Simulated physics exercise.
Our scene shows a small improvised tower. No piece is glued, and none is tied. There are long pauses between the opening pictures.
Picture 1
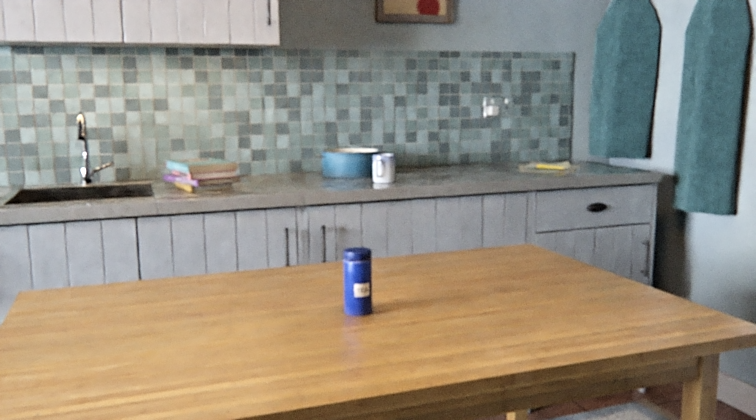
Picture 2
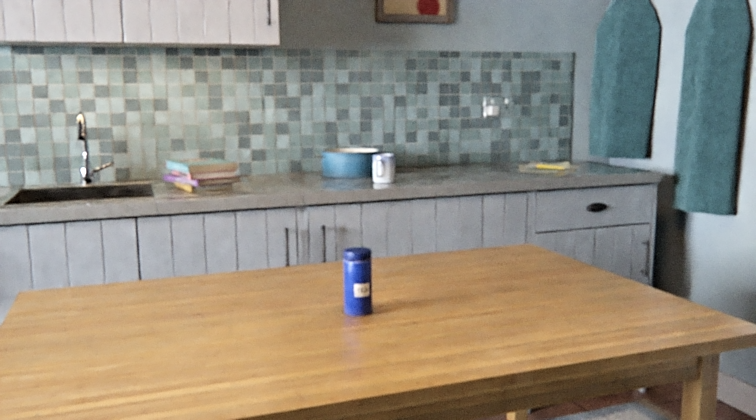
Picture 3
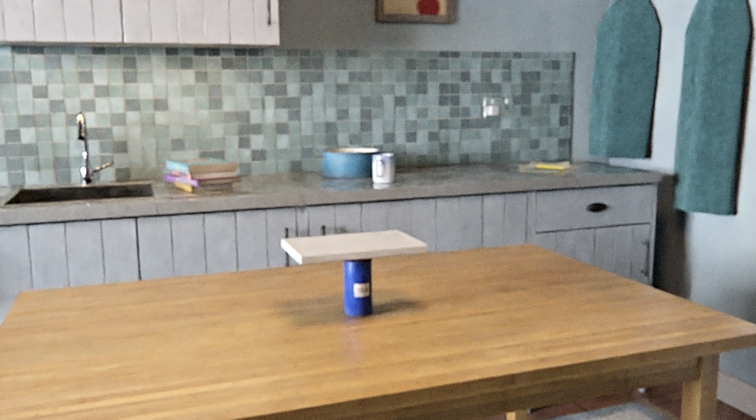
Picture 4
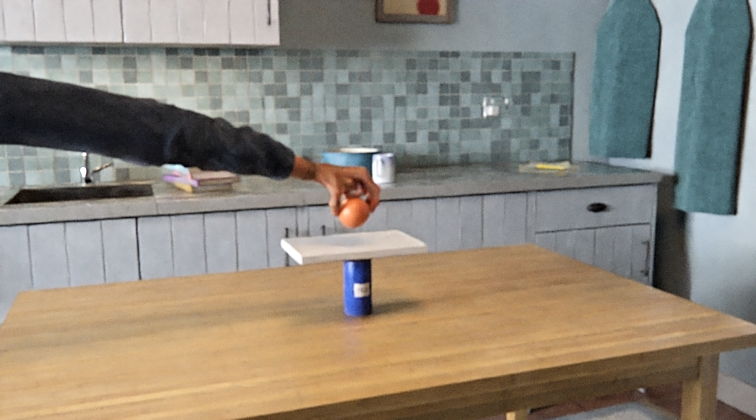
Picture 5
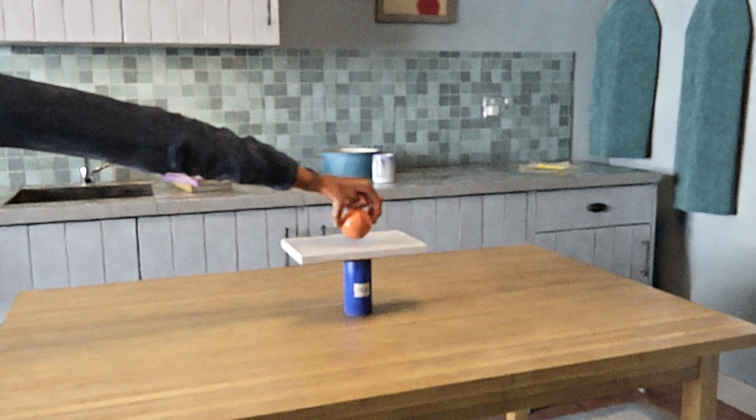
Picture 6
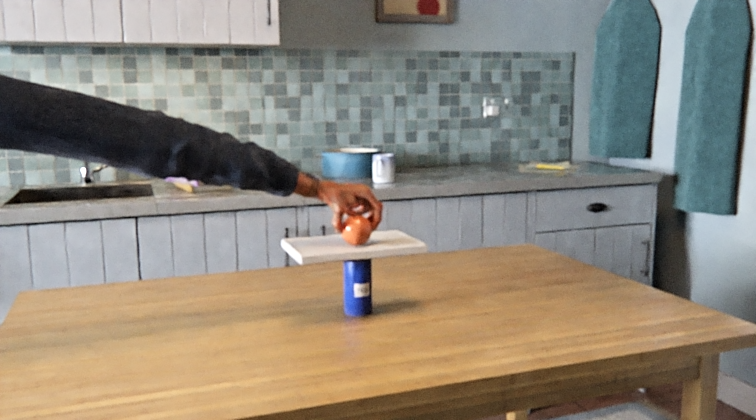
A hand in a dark sleeve reaches in from the left and lowers an orange tomato a short way onto a white board, keeping hold of it, after the board has appeared on top of a blue jar. The jar stands on a wooden table, with a sink, a teal pot and green tiles behind. The kitchen is seen from across the table, slightly above, by a still camera.
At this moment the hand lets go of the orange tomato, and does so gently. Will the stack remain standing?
Yes. Well, once it's let go, everything stays put there.
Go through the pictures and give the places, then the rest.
The last thing is not in view yet; blue jar (358, 281), in the first picture.
The last thing is not in view yet; blue jar (358, 281), in the second picture.
The last thing is not in view yet; blue jar (358, 281), in the third picture.
Coming down; orange tomato (354, 213); blue jar (358, 281), in the fourth picture.
Coming down; orange tomato (356, 224); blue jar (358, 281), in the fifth picture.
Set down, still held; orange tomato (357, 230); blue jar (358, 281), in the sixth picture.
Then, 0.60 s on from there, no change.
Then, 1.40 s on from there, things are still on the move.
Then, 2.10 s on from there, as before.
In the end, all 3 unmoved. At the end, from the last picture's camera, orange tomato near (356, 231). The stack holds.
